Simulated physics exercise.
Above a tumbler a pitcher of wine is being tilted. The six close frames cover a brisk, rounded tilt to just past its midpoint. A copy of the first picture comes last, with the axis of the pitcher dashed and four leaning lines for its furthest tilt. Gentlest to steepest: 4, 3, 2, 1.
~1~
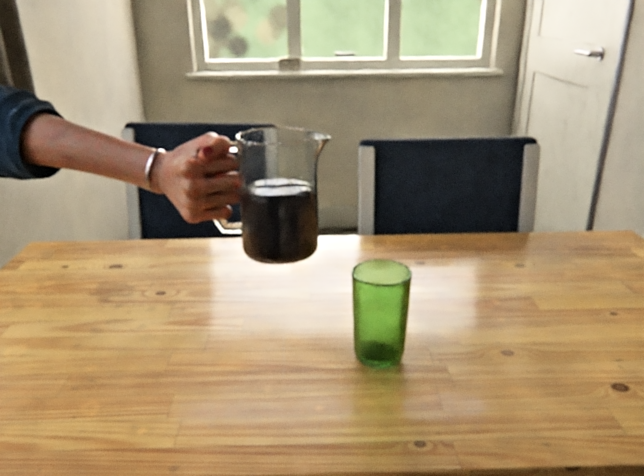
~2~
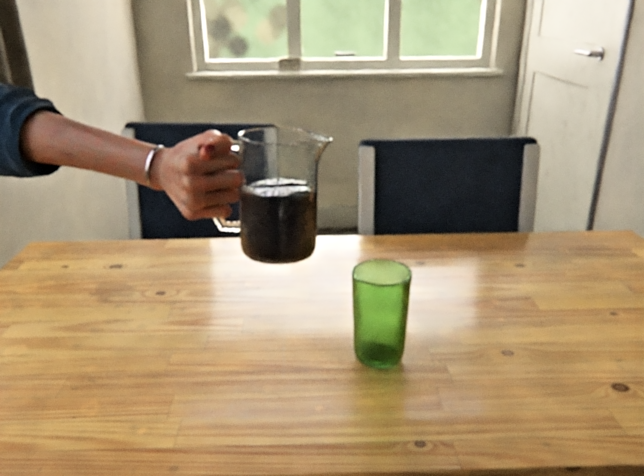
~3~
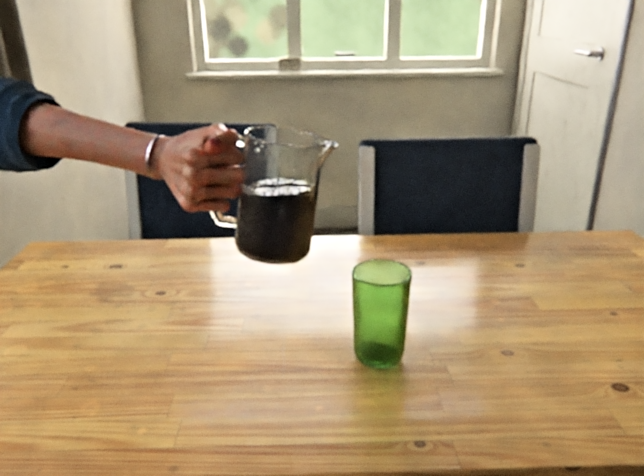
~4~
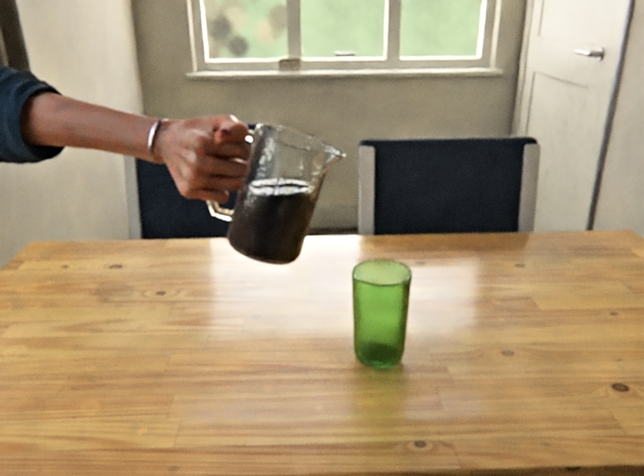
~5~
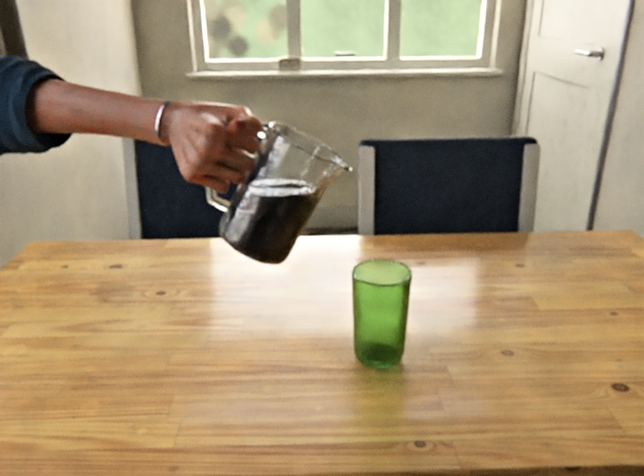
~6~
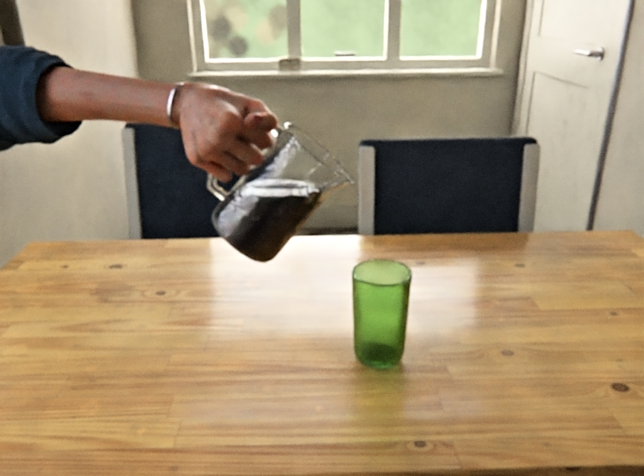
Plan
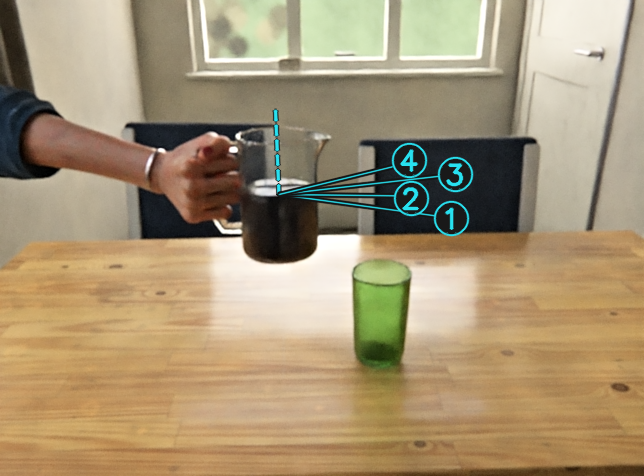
A hand held a glass pitcher of dark liquid by its handle above a wooden table, then steadily tilted it to the right near a green tumbler, with nothing leaving the lip.
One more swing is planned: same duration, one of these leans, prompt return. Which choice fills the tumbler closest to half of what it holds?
Use line 4.
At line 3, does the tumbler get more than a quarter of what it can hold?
Yes, it does.
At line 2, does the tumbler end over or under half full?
Over.
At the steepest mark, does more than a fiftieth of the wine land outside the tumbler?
Yes, it does.
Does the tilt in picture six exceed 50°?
No.
On the marked copy, 1 at (434, 215); 2 at (394, 195); 3 at (438, 176); 4 at (392, 166).
With 1, the tumbler ends with about 95 % of what it can hold; 9 % of the wine is spilt.
With 2, the tumbler ends with about 87 % of what it can hold; 3 % of the wine is spilt.
With 3, the tumbler ends with about 70 % of what it can hold.
With 4, the tumbler ends with about 50 % of what it can hold.
